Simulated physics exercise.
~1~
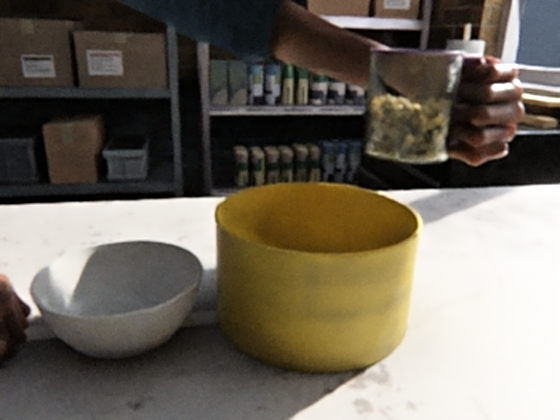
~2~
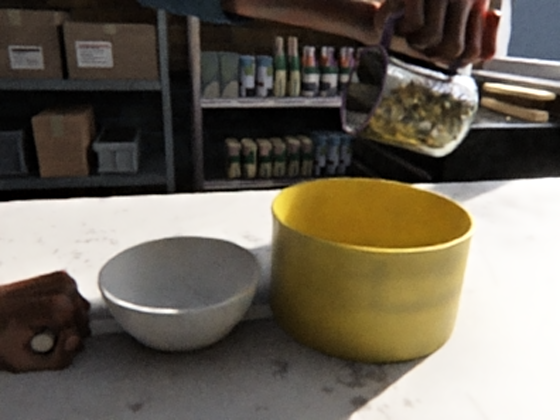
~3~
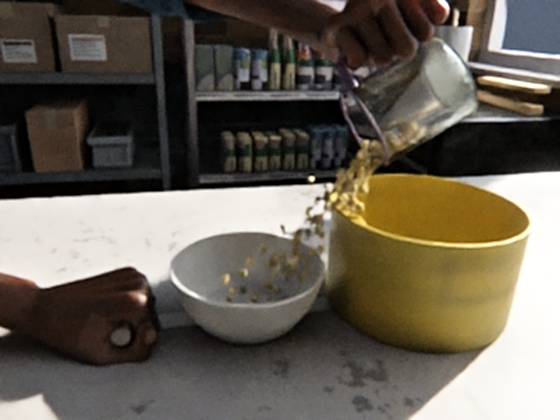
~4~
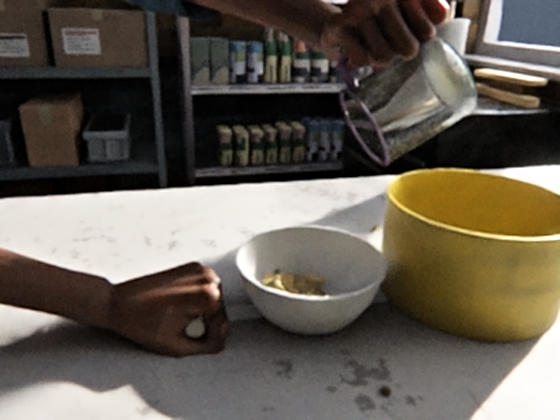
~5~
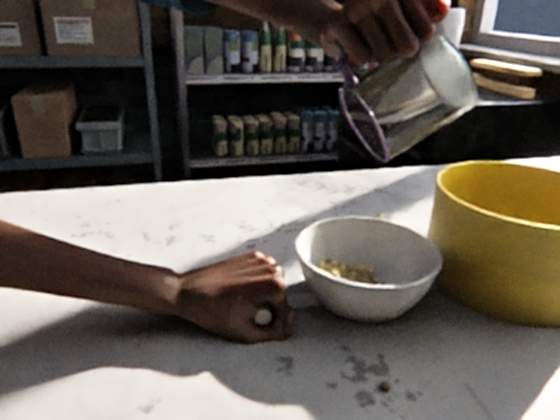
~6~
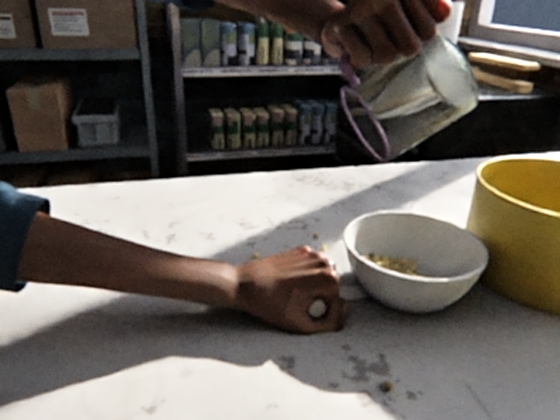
A person's hand holds a clear cup of small pale yellow pieces above a pale, marked table, seen from slightly above in a storeroom with shelves of boxes and cans behind. A white bowl sits on the left beside a larger yellow pot, and the other hand rests as a fist at the far left. The bowl, pot and fist slide steadily right together as the cup tips over. The pieces tumble out, some into the bowl and more into the pot. The emptied cup stays tilted, and the bowl ends holding a small heap beside the pot.
